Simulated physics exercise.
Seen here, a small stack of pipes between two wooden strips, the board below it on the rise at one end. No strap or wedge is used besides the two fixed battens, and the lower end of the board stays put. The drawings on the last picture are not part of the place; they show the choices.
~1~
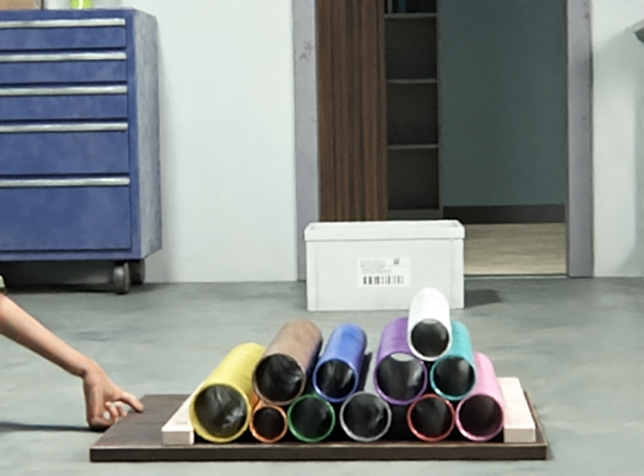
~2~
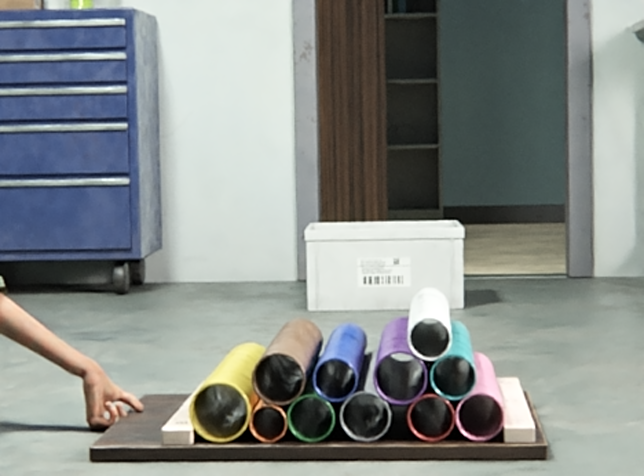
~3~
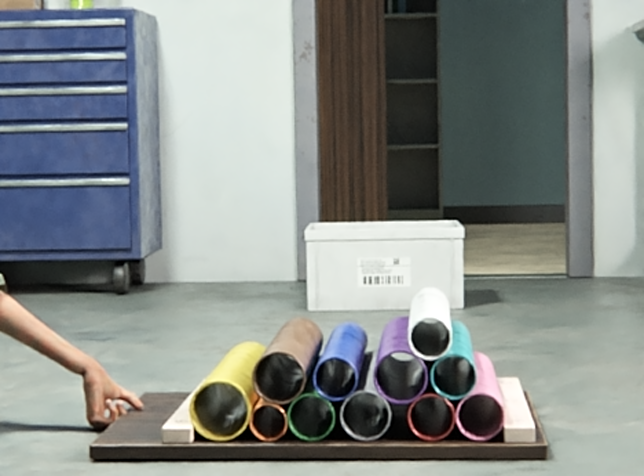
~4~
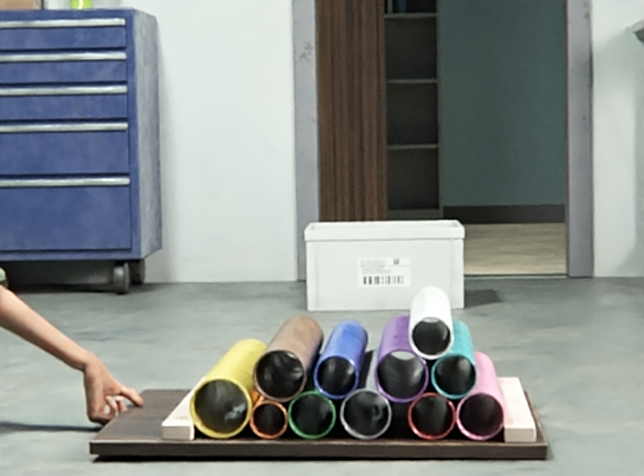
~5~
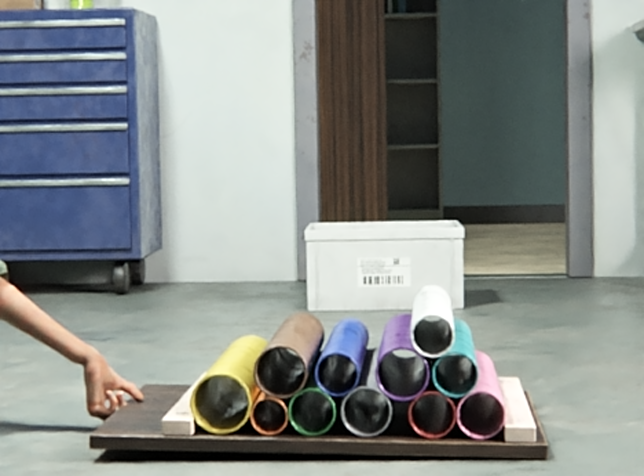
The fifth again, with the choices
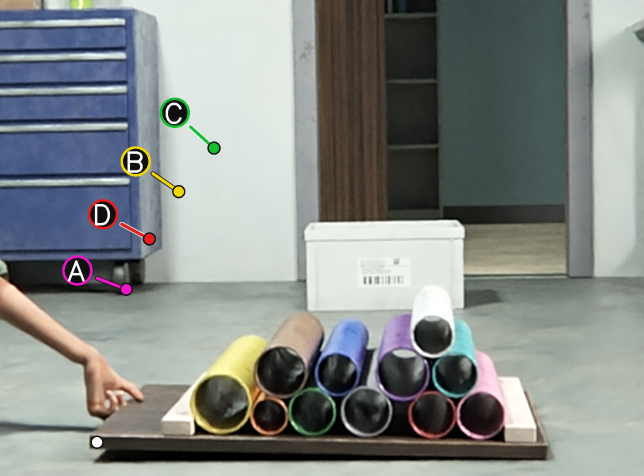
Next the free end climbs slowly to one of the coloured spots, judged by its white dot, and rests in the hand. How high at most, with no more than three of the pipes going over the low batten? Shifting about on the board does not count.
It can be raised to D.
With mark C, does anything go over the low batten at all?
Yes, at C.
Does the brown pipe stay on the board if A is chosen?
Yes, with A.
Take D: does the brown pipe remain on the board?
Yes.
On the marked copy, A at (126, 289); B at (179, 191); C at (214, 148); D at (150, 239); the white dot at (97, 442).
Following D. Soon after the start, board at 17°.
Later, board at 29°.
In the end, board at 29°, three over the low batten (purple, turquoise, white).
As for the rest, A two over the low batten (turquoise, white); B four over the low batten (purple, blue, turquoise, white); C nine over the low batten.
